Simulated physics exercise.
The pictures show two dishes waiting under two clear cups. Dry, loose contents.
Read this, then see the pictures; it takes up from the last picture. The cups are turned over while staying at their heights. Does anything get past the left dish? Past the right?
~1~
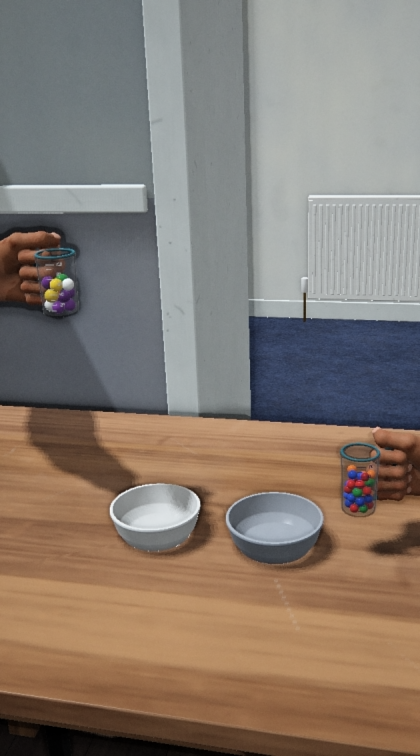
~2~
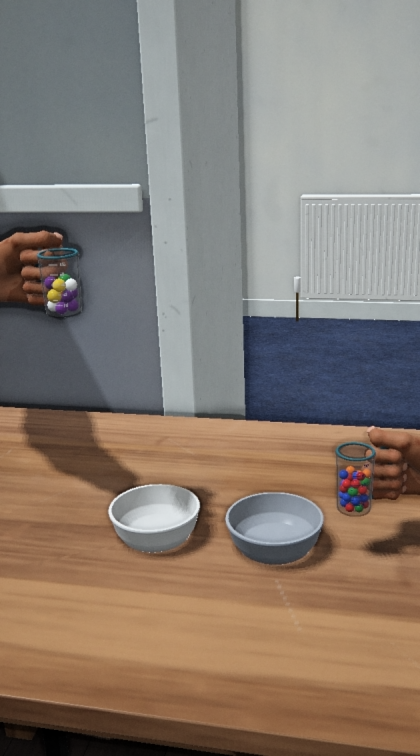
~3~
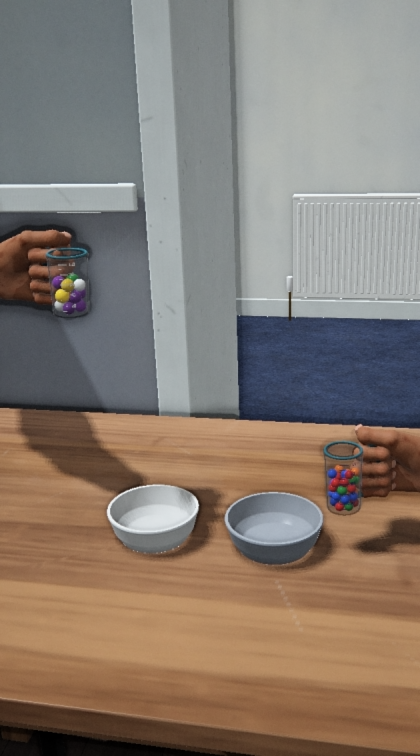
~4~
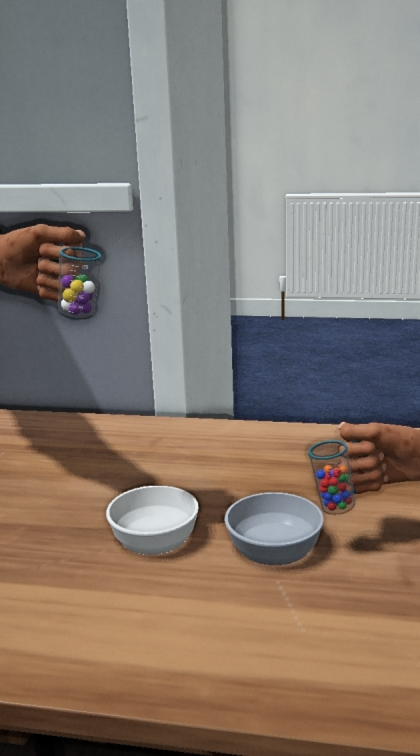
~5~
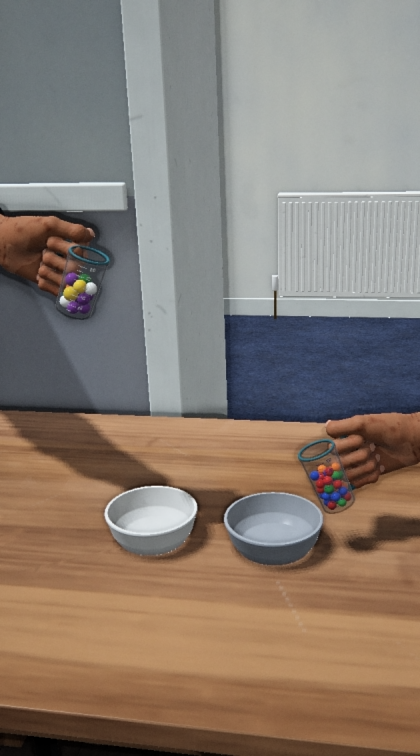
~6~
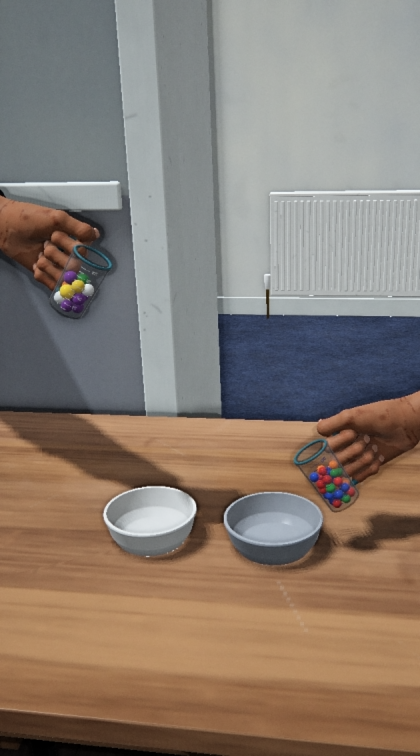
One by one: Left dish: Expect some spillage there; right dish: Expect zero spillage there.
Then, 0.26 s later than the last frame, left, every one still in the cup; right, every one still in the cup.
Then, 0.59 s later than the last frame, left, every one still in the cup; right, every one still in the cup.
Then, 0.95 s later than the last frame, left, roughly two thirds still in the cup, roughly a third in the air; right, the larger part still in the cup, about a tenth in the dish, about a tenth in the air.
When it is over, left, roughly a third in the dish, roughly two thirds outside the dish; right, every one in the dish, not one outside the dish.
